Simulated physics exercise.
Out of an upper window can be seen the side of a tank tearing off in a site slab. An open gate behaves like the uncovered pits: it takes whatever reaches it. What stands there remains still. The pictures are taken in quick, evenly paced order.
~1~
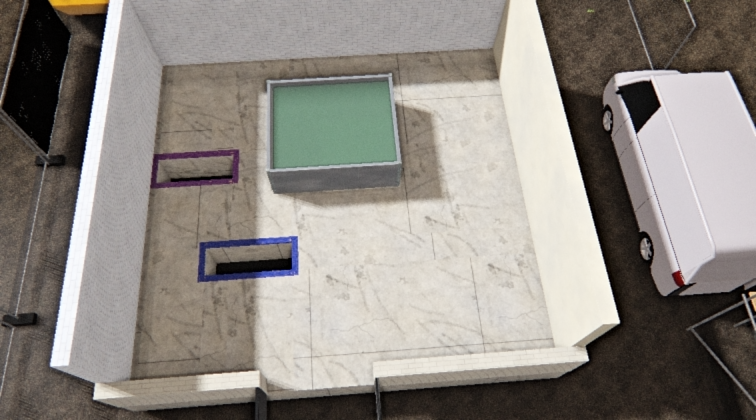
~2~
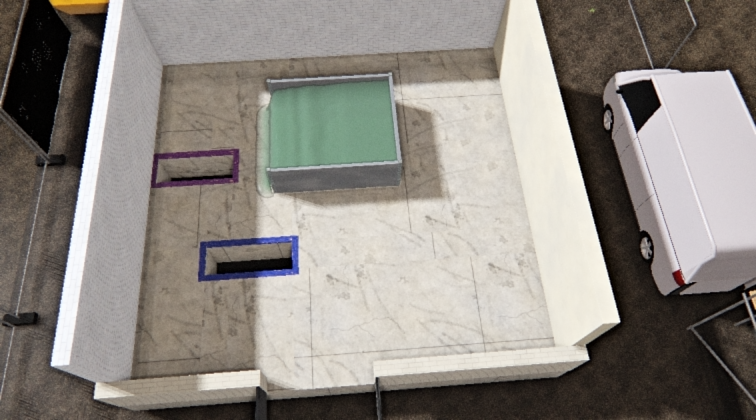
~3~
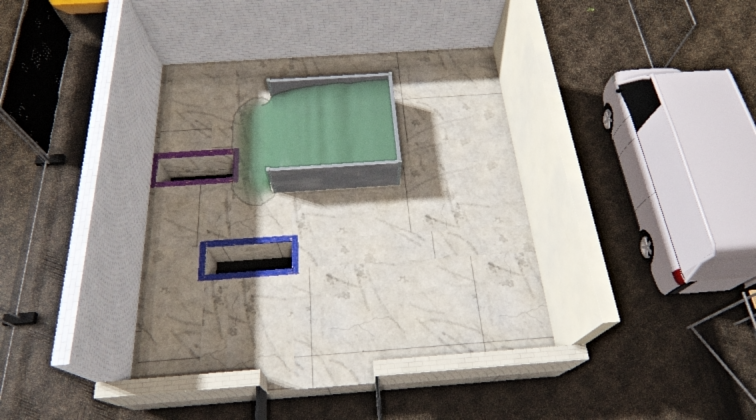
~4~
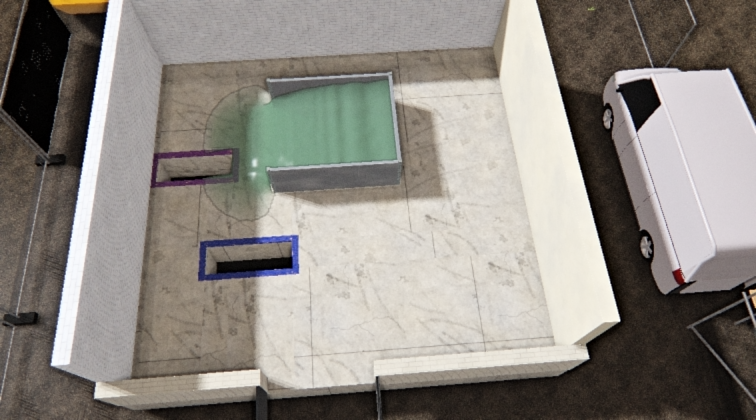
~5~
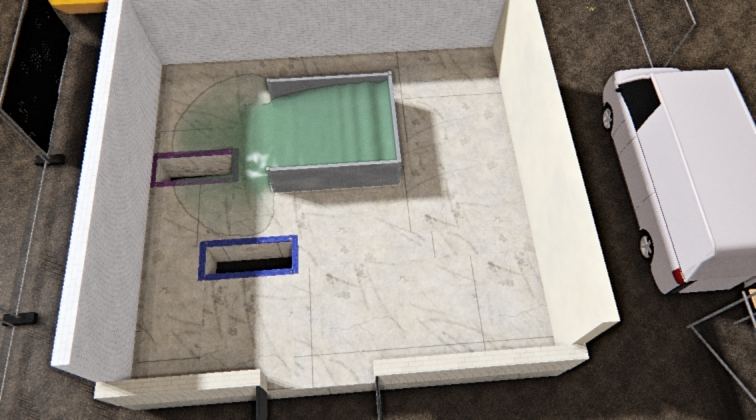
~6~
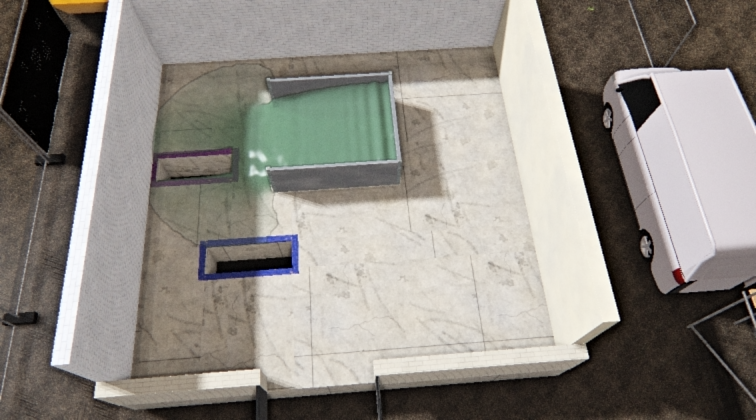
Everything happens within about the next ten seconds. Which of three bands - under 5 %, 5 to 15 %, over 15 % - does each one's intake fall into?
The gate carries off beneath five per cent; the purple pit carries off upward of fifteen per cent; the blue pit carries off beneath five per cent.
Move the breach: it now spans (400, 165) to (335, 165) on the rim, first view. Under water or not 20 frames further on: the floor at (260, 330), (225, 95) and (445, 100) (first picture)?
In the order asked: Sodden, out of reach, out of reach.
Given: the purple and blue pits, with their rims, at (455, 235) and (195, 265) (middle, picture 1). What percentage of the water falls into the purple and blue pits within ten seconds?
Split: Purple 6 %, blue 45 %.
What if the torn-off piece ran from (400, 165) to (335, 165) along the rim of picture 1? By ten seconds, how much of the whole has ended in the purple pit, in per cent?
Roughly 2 per cent goes to the purple pit.
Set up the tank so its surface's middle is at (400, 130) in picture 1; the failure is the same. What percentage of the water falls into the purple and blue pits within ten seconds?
The purple pit gets 45 per cent and the blue pit 12 per cent.
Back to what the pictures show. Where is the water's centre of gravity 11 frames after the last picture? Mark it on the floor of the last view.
Near (258, 146).
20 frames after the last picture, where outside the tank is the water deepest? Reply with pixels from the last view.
It should be deepest at about (163, 71).
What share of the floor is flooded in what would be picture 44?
Roughly 65 percent.
A moment on, water covers 20 % of the floor; the gate 0 %, the purple pit 12 %, the blue pit 0 %.
Next, water covers 25 % of the floor; the gate 0 %, the purple pit 24 %, the blue pit 1 %.
Then, water covers 35 % of the floor; the gate 0 %, the purple pit 36 %, the blue pit 1 %.
Later, water covers 65 % of the floor; the gate 0 %, the purple pit 48 %, the blue pit 2 %.
In the end, water covers 90 % of the floor; the gate 1 %, the purple pit 55 %, the blue pit 3 %.
